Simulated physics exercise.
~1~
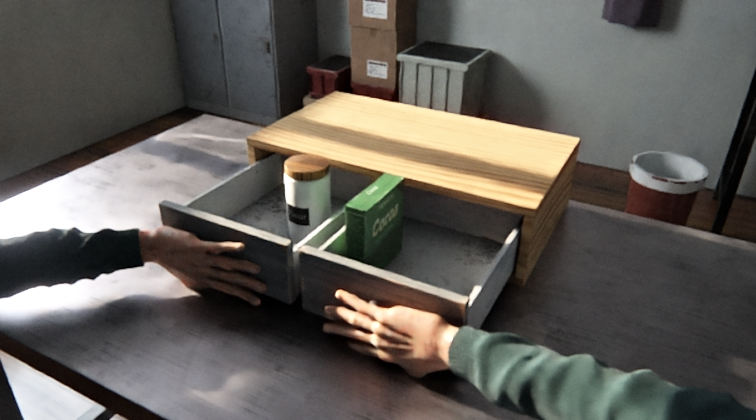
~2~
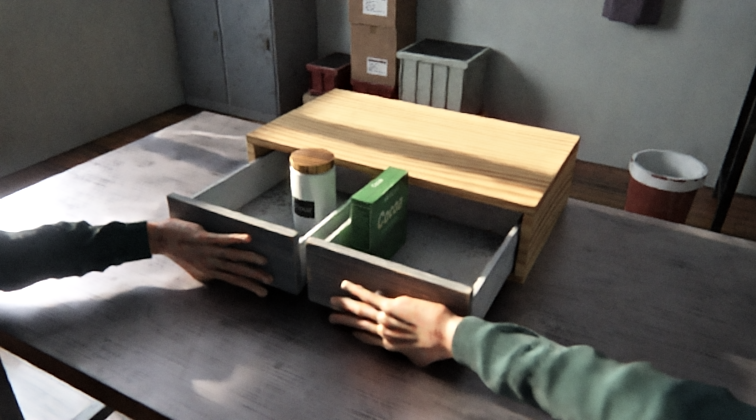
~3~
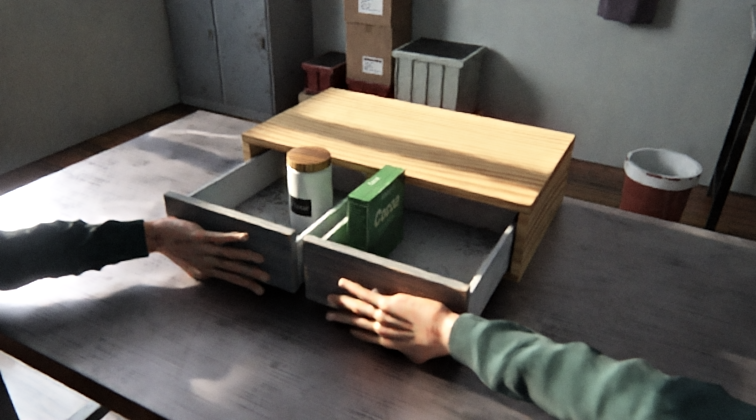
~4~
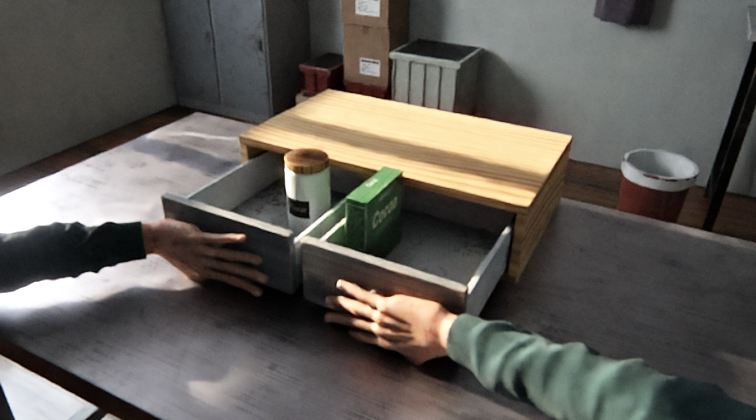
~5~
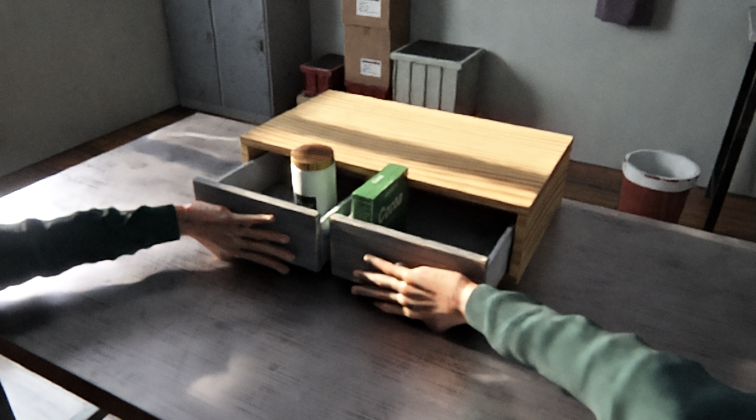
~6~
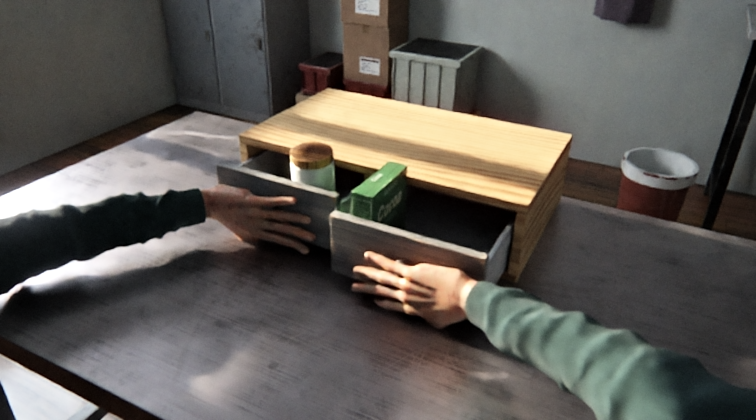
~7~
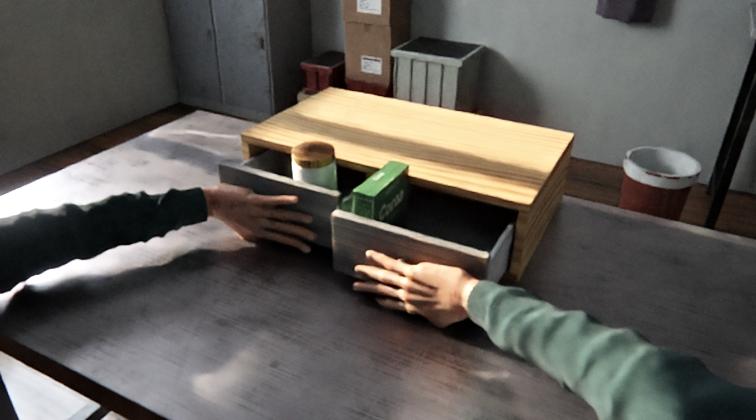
The clip shows two hands against the fronts of two open drawers in a low wooden cabinet, one holding a white jar with a wooden lid, the other a green packet. The hands push both drawers partway in, then stop, leaving both ajar with the items upright.
